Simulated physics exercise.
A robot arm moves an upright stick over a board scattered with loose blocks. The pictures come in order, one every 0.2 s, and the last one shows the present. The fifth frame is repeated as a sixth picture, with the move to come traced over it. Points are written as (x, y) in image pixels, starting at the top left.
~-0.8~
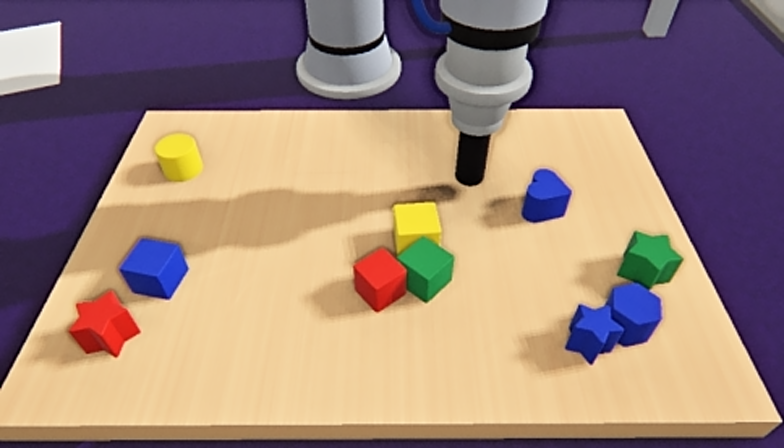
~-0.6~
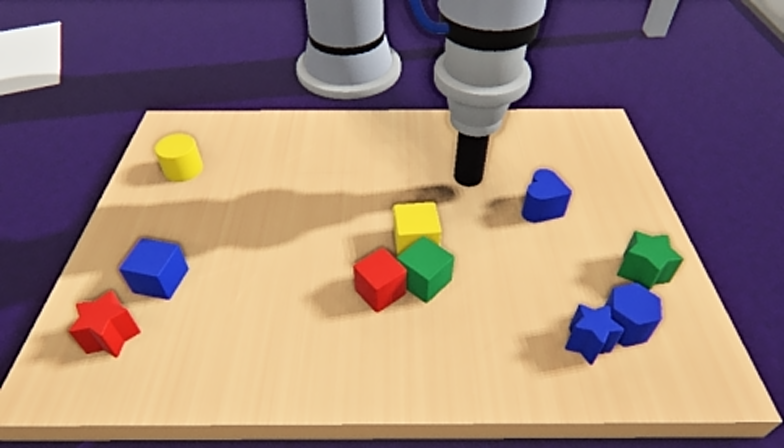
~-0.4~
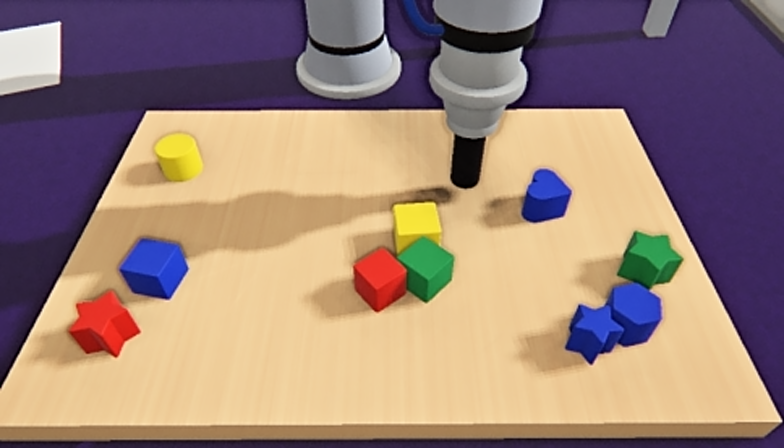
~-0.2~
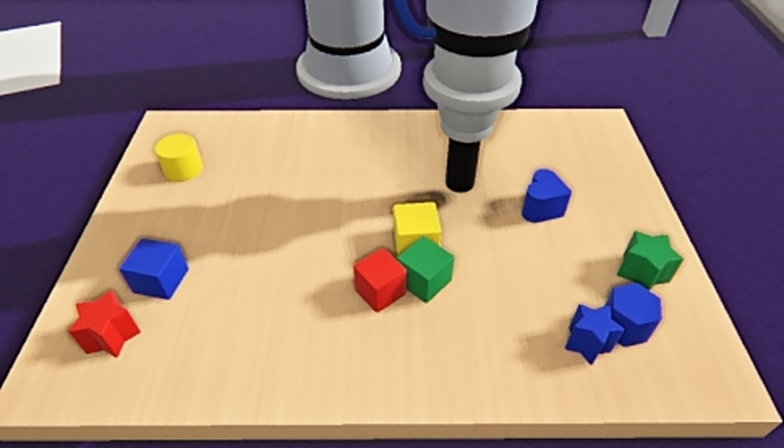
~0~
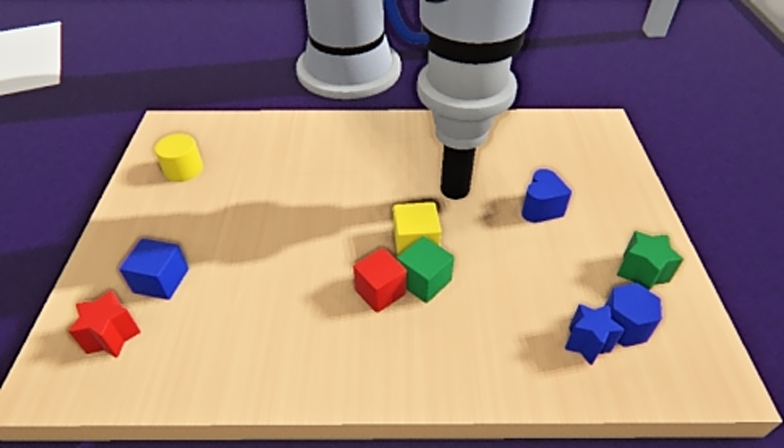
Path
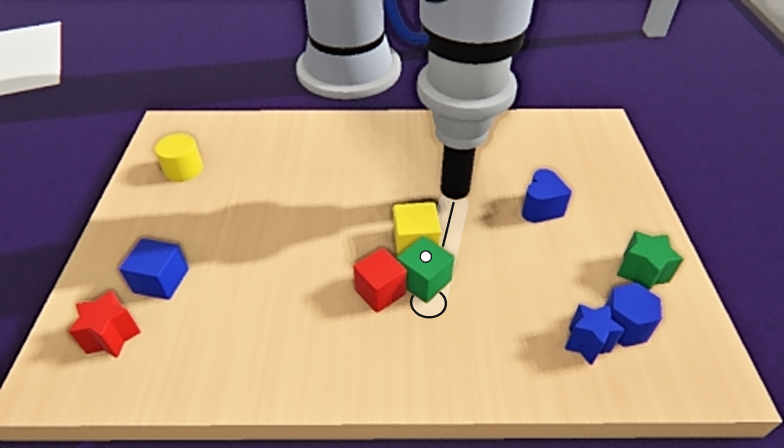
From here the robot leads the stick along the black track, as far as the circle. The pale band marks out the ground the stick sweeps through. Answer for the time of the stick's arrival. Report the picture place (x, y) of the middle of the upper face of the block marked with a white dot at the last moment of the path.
Its top face will be centred at roughly (406, 307).
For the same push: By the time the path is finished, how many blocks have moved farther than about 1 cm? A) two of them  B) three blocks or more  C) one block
B
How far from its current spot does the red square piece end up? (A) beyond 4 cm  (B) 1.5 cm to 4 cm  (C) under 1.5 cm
B
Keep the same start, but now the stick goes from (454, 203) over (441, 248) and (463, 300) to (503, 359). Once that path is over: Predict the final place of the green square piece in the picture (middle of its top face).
The point I'd pick in the picture is (422, 276).
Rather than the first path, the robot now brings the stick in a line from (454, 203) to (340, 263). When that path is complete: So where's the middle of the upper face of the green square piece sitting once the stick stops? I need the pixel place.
Roughly at (428, 275).
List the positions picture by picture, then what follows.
The first frame shows stick tip (469, 178); block tops, red square piece (380, 268); yellow square piece (417, 218); green square piece (426, 257); blue heart block (548, 184).
The second frame shows stick (468, 179); blocks unchanged.
The third frame shows stick (465, 181); blocks unchanged.
The fourth frame shows stick (460, 184); blocks unchanged.
The fifth frame shows stick (455, 191); red square piece (380, 268); yellow square piece (417, 218); green square piece (426, 257); blue heart block (548, 184).
Path on the board, straight from (454, 203) to (429, 303); the dot is on the green square piece.
On the path given first. One third of the way, stick (447, 221); yellow square piece (413, 219).
Two thirds of the way, stick (439, 255); red square piece (372, 274), turned 20° clockwise; yellow square piece (401, 221); green square piece (422, 268).
At the end, stick (429, 291); red square piece (363, 281), turned 55° clockwise; yellow square piece (401, 221); green square piece (407, 307); blue heart block in place.
